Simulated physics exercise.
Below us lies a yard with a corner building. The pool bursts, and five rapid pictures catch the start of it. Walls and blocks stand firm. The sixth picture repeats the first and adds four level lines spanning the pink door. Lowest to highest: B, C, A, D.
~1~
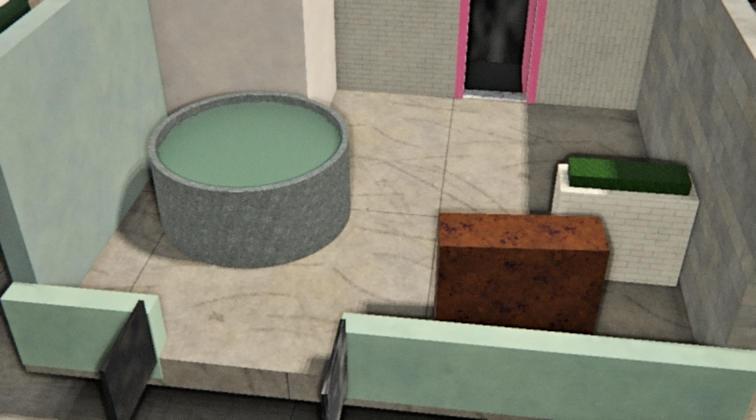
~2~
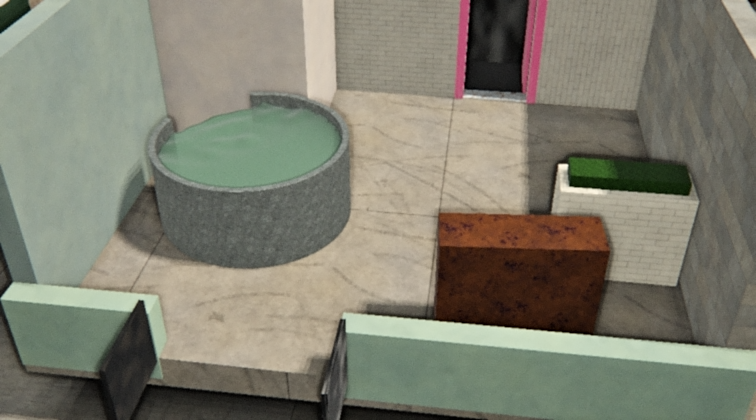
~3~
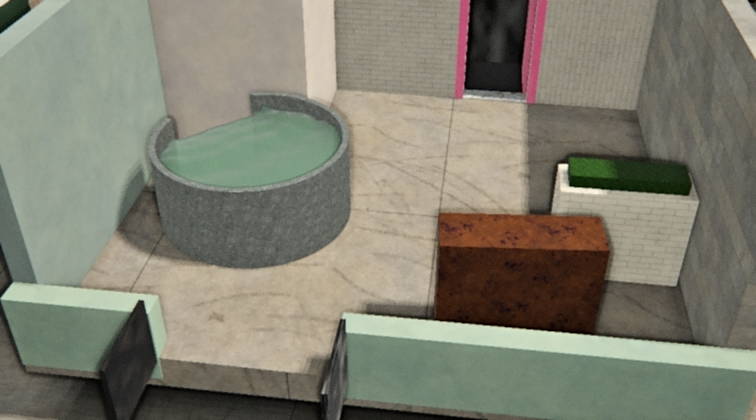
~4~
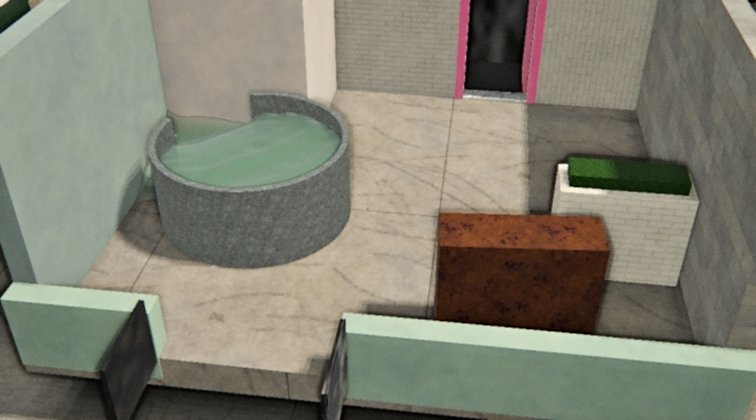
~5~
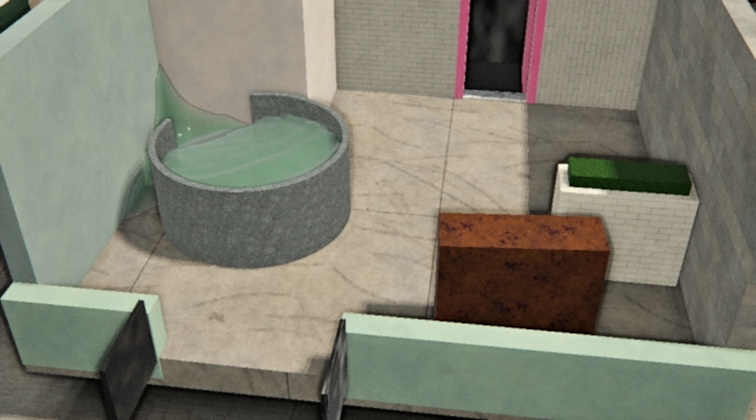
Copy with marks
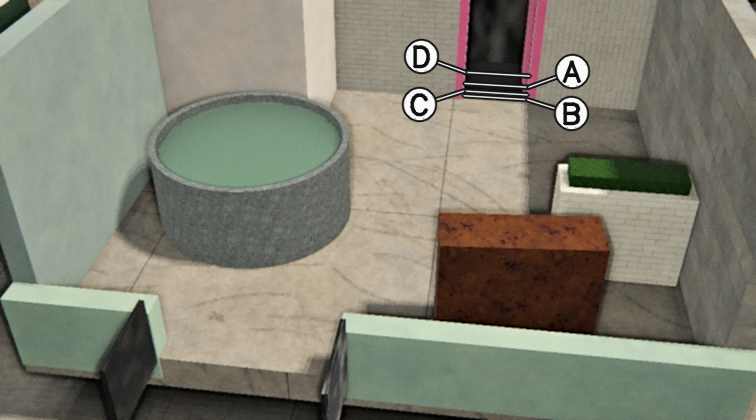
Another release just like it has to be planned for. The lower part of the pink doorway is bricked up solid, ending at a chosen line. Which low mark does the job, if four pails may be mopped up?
Mark B.
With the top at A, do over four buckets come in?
No, not at all.
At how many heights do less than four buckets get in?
All four.
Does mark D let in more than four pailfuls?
No, that is safe.
On the marked copy, A at (496, 85); B at (495, 97); C at (495, 92); D at (497, 74); from the bottom up B, C, A, D.
For mark A, nothing gets over.
For mark B, a splash gets over, under a bucket.
For mark C, nothing gets over.
For mark D, nothing gets over.
